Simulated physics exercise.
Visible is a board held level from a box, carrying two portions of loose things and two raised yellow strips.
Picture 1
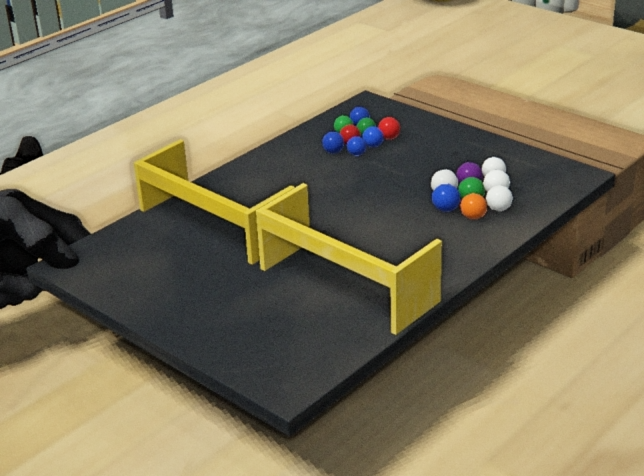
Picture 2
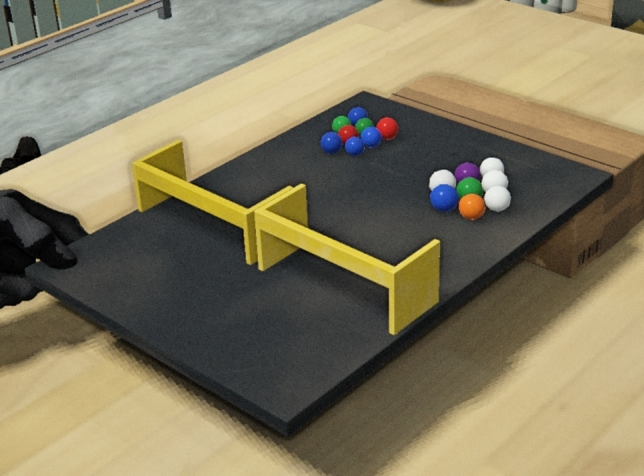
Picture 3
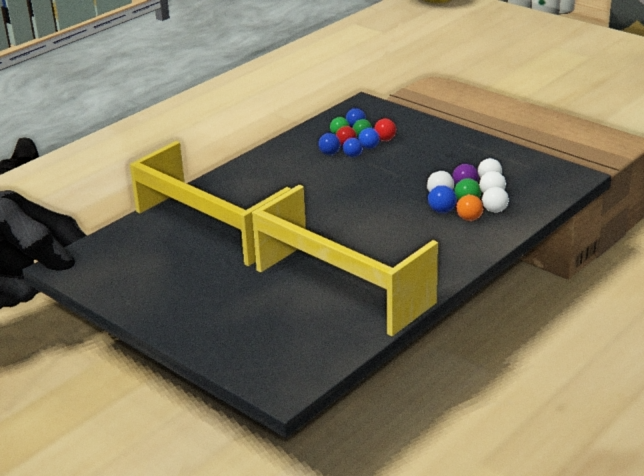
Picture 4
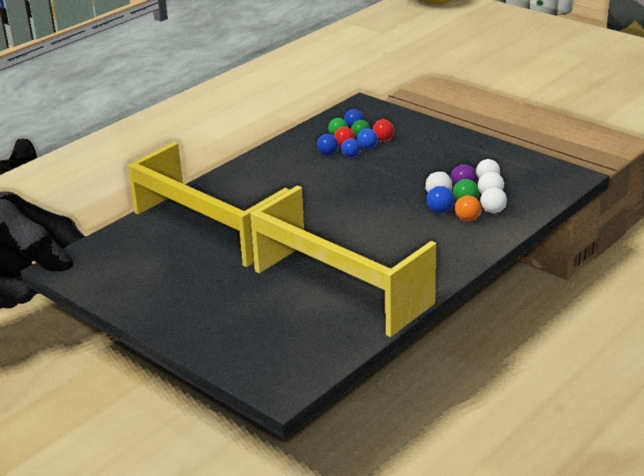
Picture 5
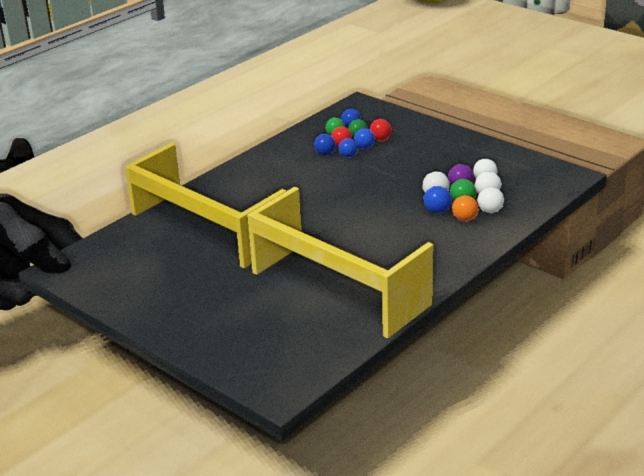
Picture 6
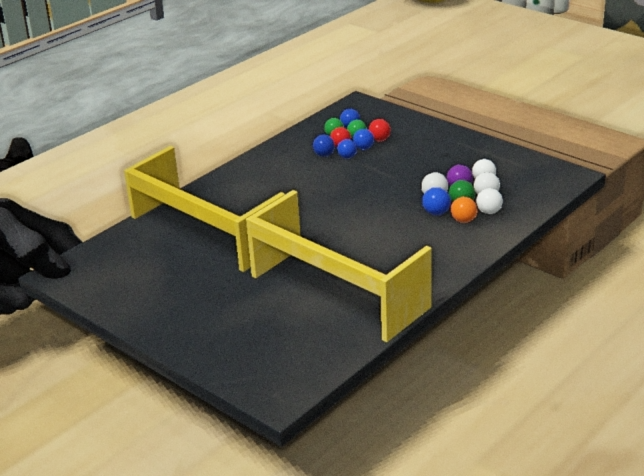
At first, a dark board lies nearly level with one end on a wooden box, carrying two clusters of colourful balls beyond two yellow gates, a black-gloved hand at its left. Then the board's near end dips very slightly, while the balls and gates keep their places on it.
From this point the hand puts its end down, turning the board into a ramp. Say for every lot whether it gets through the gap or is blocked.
At the end, the near lot travels onward; the far lot travels onward.
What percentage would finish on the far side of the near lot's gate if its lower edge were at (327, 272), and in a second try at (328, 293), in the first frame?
Roughly 90 per cent, and 0 per cent.
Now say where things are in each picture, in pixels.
The first frame shows held end of the board at (289, 414), level; box at (498, 166), about a quarter as high as the board is long; near lot at (472, 190), a few gumballs; far lot at (350, 135), a few gumballs; near gate at (326, 247), its slot higher than a piece; far gate at (192, 194), its slot higher than a piece.
The second frame shows held end of the board at (287, 414), level; far lot at (348, 135).
The third frame shows held end of the board at (285, 415), level; near lot at (468, 192).
The fourth frame shows held end of the board at (283, 416), level; far lot at (344, 137).
The fifth frame shows held end of the board at (281, 418), level; near lot at (463, 192).
The sixth frame shows held end of the board at (280, 424), down by 1°; box at (489, 167); near lot at (462, 193), not moving; far lot at (341, 138), not moving; near gate at (316, 255); far gate at (183, 201).
Then, 0.38 s after the last picture, board sloping at 10°; near lot on its way down; far lot on its way down.
Then, 0.71 s after the last picture, board resting at 13°; near lot about a quarter past its gate; far lot has reached its gate.
Then, 1.00 s after the last picture, board resting at 13°; near lot all past its gate; far lot all past its gate.
At rest, board resting at 13°; near lot all past its gate; far lot all past its gate.
